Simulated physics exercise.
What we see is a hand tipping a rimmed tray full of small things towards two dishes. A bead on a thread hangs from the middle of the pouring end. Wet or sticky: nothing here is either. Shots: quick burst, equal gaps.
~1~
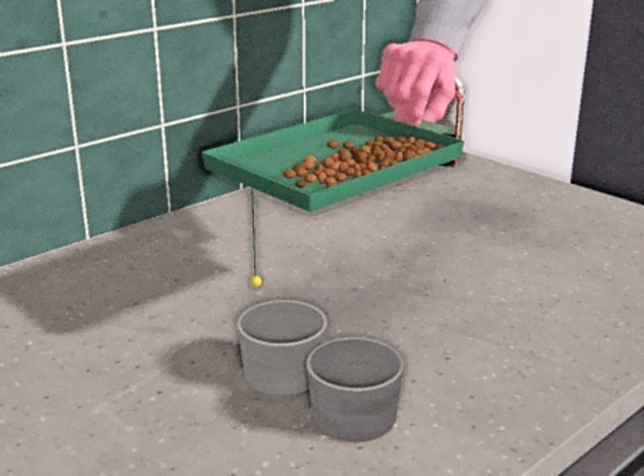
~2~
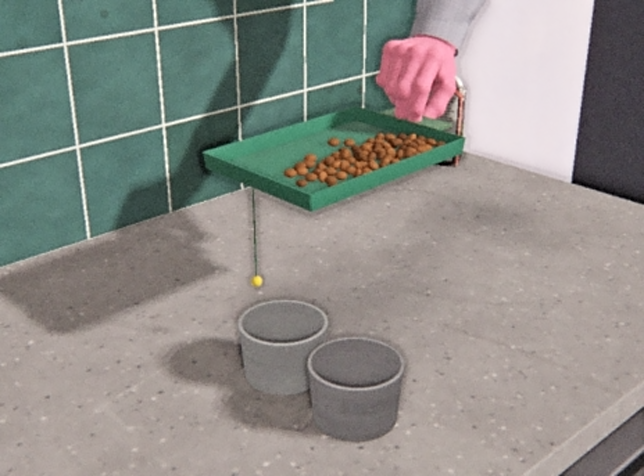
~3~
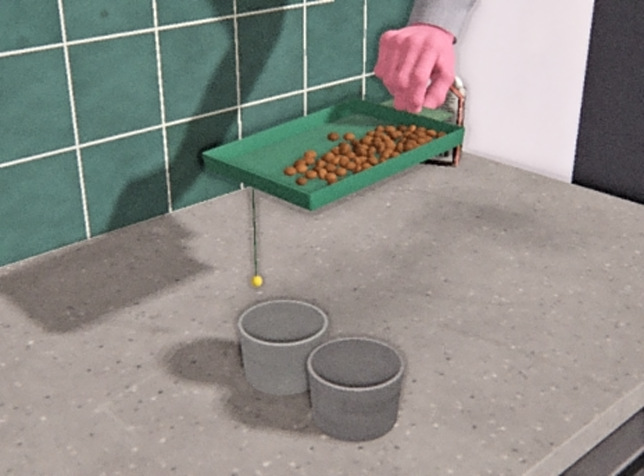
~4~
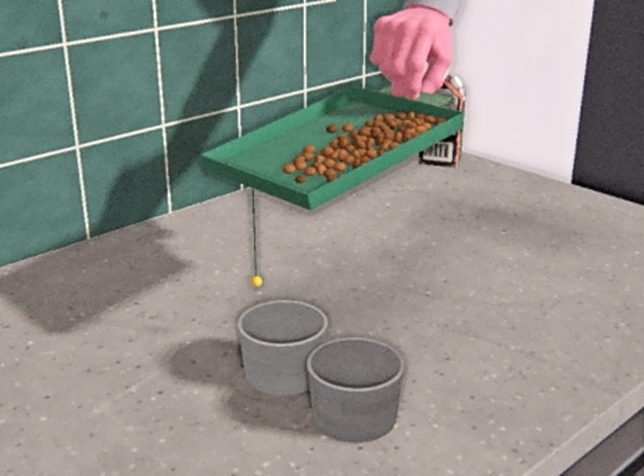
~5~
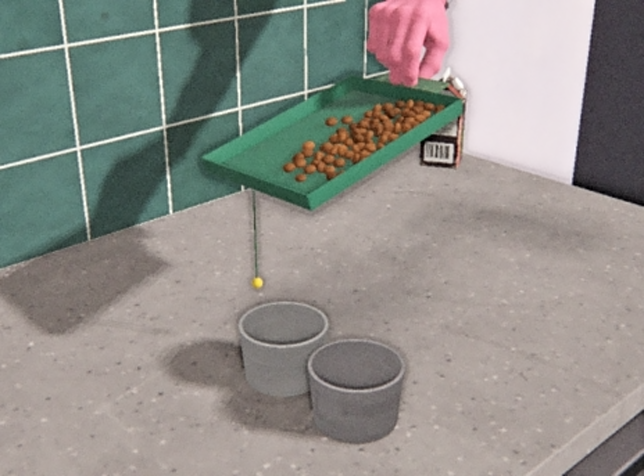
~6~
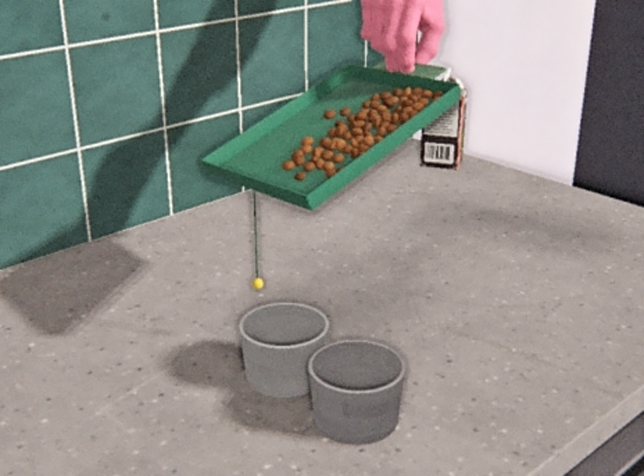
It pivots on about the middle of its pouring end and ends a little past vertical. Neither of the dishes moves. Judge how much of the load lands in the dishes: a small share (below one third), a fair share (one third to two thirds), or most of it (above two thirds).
A small share.
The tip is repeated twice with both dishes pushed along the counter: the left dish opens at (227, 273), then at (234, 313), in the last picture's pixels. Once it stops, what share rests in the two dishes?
Trial 1 near 10 percent, trial 2 near 50 percent.
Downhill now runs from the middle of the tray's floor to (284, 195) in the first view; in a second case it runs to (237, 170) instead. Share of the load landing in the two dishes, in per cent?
The first comes to 70 %, while the second comes to 0 %.
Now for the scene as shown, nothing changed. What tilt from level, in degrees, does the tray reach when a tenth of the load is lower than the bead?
At roughly 70°.
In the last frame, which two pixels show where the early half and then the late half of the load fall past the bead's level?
Starting near (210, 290), moving on to near (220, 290).
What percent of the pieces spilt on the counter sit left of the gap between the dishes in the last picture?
100 in a hundred, roughly.
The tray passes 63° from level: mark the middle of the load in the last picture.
The middle of the pieces lands at roughly (256, 172).
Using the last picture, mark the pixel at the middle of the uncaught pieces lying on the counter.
The middle is around (187, 356).
Soon, tray tipped steeply; most on the tray; a small part in the air.
A while on, tray tipped past a quarter turn; about half on the tray; a stray few in the left dish; about a quarter outside both; about a quarter in the air.
Towards the end, tray tipped past a quarter turn; a small part in the left dish; nearly all outside both.
Finally, tray tipped past a quarter turn; none in the right dish; a small part in the left dish; nearly all outside both.
